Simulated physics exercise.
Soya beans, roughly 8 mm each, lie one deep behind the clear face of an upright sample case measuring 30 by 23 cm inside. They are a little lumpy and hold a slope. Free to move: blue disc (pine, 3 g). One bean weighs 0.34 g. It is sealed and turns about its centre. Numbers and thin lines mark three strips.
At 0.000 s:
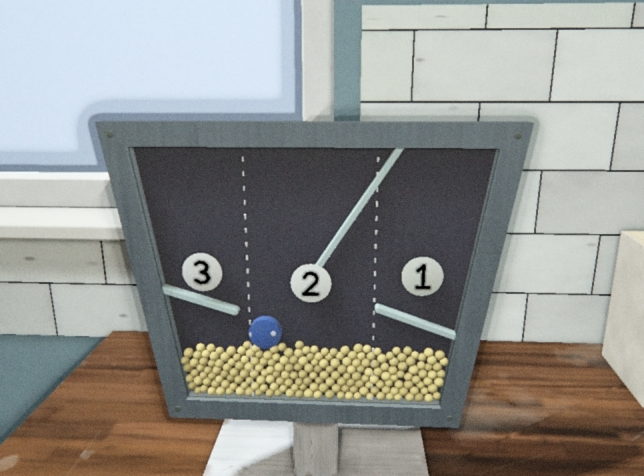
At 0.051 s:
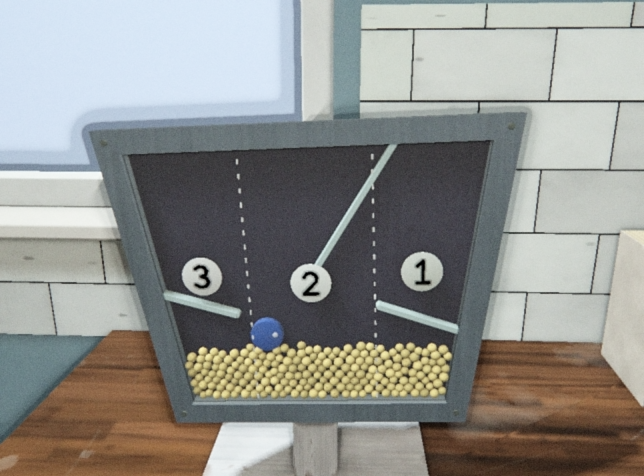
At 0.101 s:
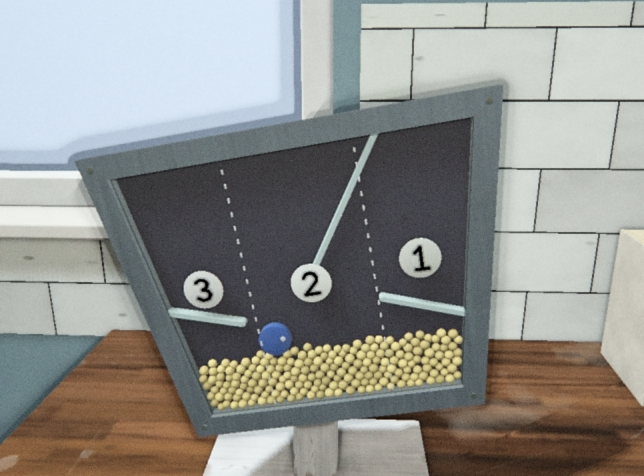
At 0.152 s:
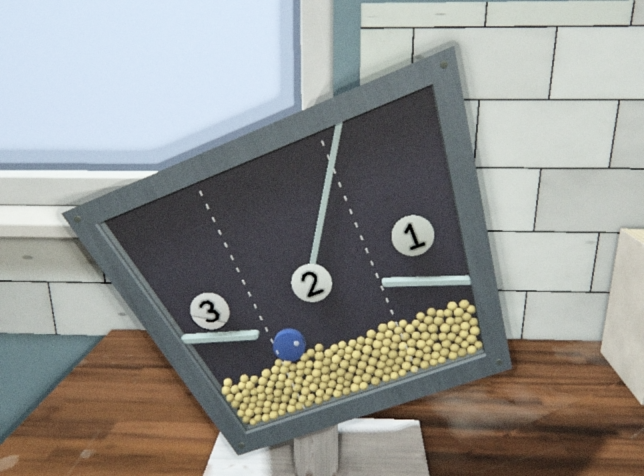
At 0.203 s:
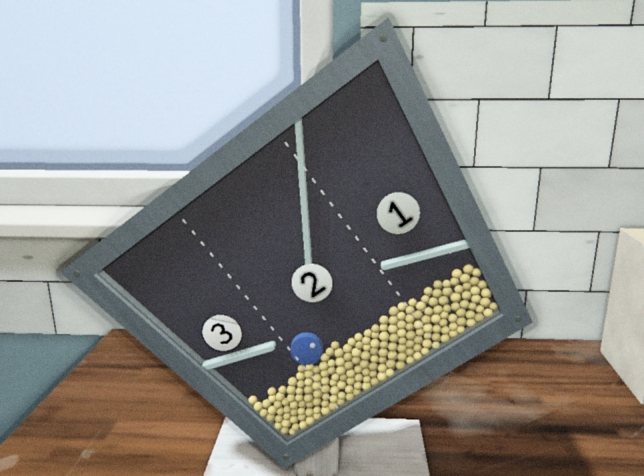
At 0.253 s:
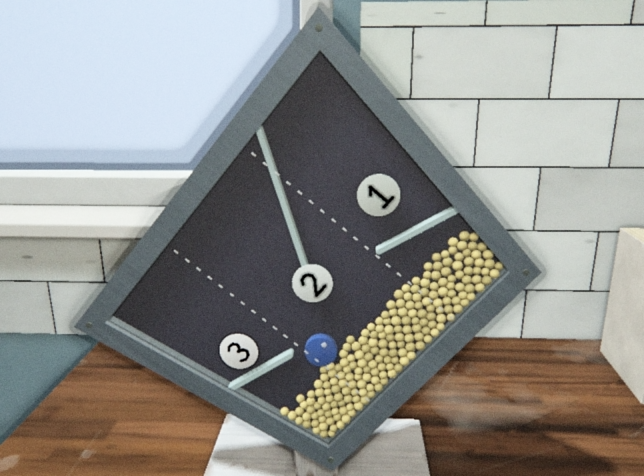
Grey-framed case of pale yellow beans turning steadily anticlockwise, the beans banking up on the right with a blue disc resting against them.
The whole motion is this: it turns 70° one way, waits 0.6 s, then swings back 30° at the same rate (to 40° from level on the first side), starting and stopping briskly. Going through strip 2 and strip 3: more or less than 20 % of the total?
No. 2: More, no. 3: More than 20 %.
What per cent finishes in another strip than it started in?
Roughly 45 per cent.
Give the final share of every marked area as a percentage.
Strip 1: 0; strip 2: 45; strip 3: 55.
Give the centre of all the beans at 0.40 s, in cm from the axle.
Some 8 cm right and 4 cm below.
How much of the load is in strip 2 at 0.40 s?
Some 55 per cent.
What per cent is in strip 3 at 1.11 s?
About 55 per cent.
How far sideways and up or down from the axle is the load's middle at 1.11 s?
Some 2 cm right and 9 cm below.
After 0.40 s, it stands 70° anticlockwise; the beans' middle is 8 cm right of and 4 cm below the centre; no. 1, 15 %, no. 2, 55 %, no. 3, 30 %.
After 1.11 s, it stands 54° anticlockwise; the beans' middle is 2 cm right of and 9 cm below the centre; no. 2, 45 %, no. 3, 55 %.
After 1.22 s, it stands 40° anticlockwise; the beans' middle is in line with and 9 cm below the centre; no. 2, 45 %, no. 3, 55 %.
All still by 1.7 s, it stands 40° anticlockwise; no. 1, 0 %, no. 2, 45 %, no. 3, 55 %.
